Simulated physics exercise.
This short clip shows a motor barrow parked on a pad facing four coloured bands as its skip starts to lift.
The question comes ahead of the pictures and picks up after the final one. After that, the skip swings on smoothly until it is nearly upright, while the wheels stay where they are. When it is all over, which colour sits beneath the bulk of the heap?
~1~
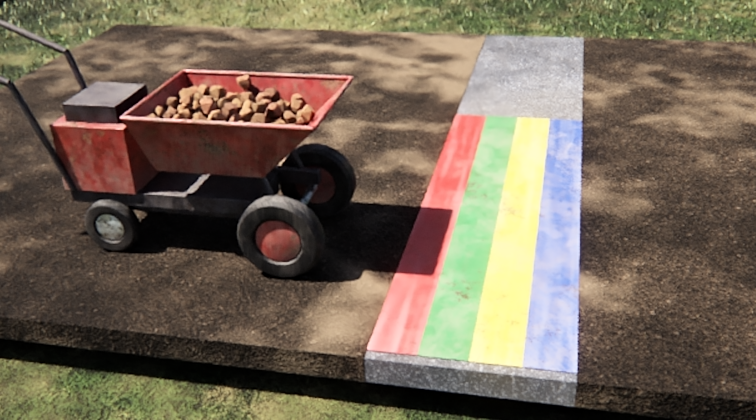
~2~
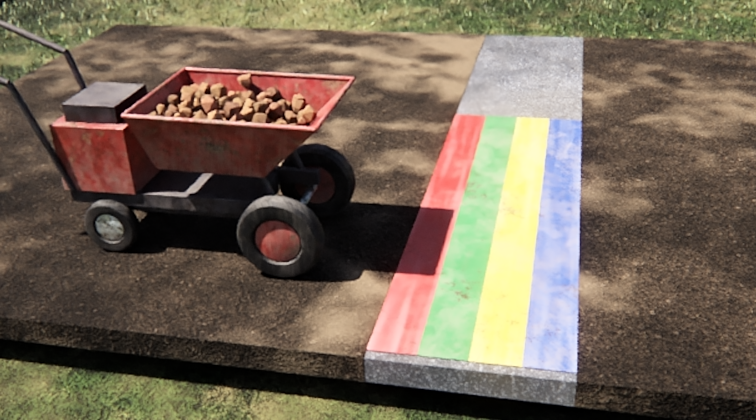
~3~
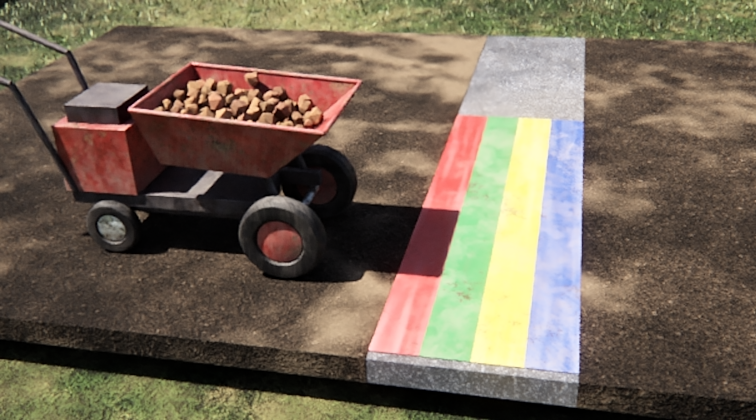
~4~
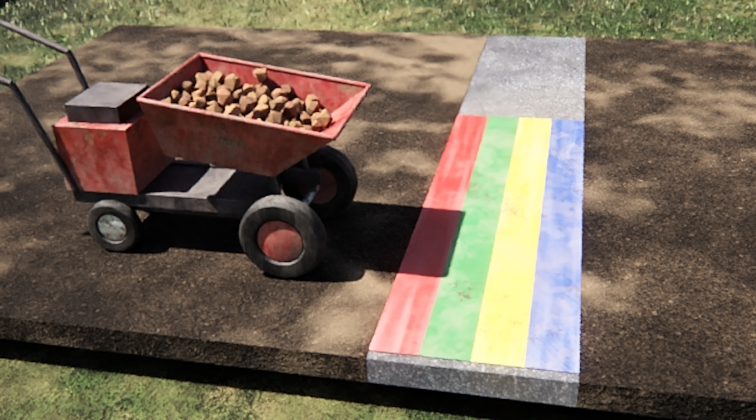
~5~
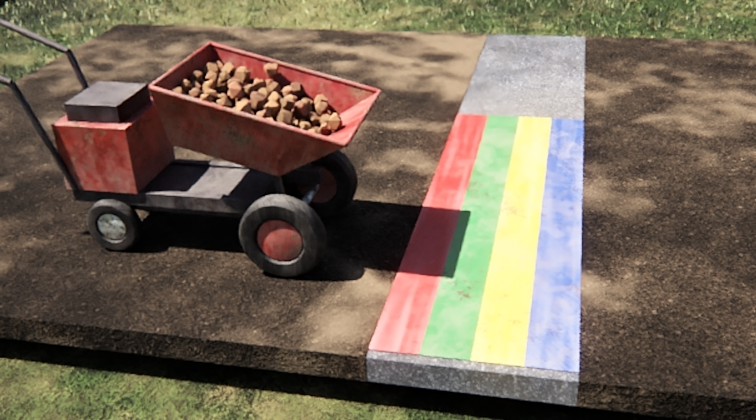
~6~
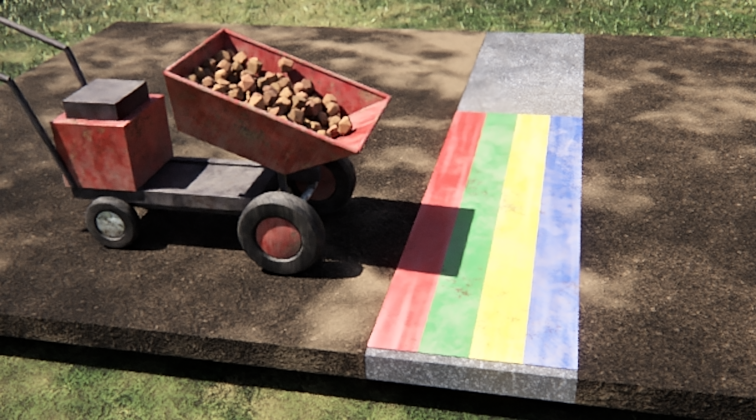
The bulk sits over the green colour.
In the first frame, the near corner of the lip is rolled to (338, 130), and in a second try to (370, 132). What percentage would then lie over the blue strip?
That works out to 20 per cent for the first position and 30 per cent for the second.
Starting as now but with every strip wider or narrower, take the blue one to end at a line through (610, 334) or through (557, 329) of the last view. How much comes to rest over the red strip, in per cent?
In turn, 20 and 20 in a hundred.
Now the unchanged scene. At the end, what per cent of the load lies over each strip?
I'd put the red strip near 15, the green strip near 35, the yellow strip near 25 and the blue strip near 10.
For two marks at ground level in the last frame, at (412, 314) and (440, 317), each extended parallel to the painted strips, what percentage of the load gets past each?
Near 90 % and near 70 %, in that order.
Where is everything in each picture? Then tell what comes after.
Lip of the skip at (313, 129), level; top of the load at (223, 104), clay clods; red strip at (405, 312); green strip at (453, 317); yellow strip at (502, 322); blue strip at (552, 327), in the first picture.
Lip of the skip at (315, 130), tipped barely; top of the load at (225, 103), in the second picture.
Lip of the skip at (324, 134), tipped barely; top of the load at (215, 97), in the third picture.
Lip of the skip at (334, 138), tipped a little; top of the load at (199, 103), in the fourth picture.
Lip of the skip at (346, 145), tipped a little; top of the load at (221, 101), in the fifth picture.
Lip of the skip at (357, 152), tipped clearly; top of the load at (221, 76); red strip at (406, 309); green strip at (453, 314); yellow strip at (502, 319); blue strip at (553, 324), in the sixth picture.
Soon, skip tipped steeply; all in the skip.
A while on, skip tipped right over; about half in the skip; about a quarter over the red strip; about a third over the green strip; a small part over the yellow strip.
Towards the end, skip tipped right over; a small part in the skip; about a quarter over the red strip; about a third over the green strip; about a quarter over the yellow strip; a small part over the blue strip; a small part off the paint.
Finally, skip tipped right over; a small part in the skip; about a quarter over the red strip; about a third over the green strip; about a quarter over the yellow strip; a small part over the blue strip; a small part off the paint.
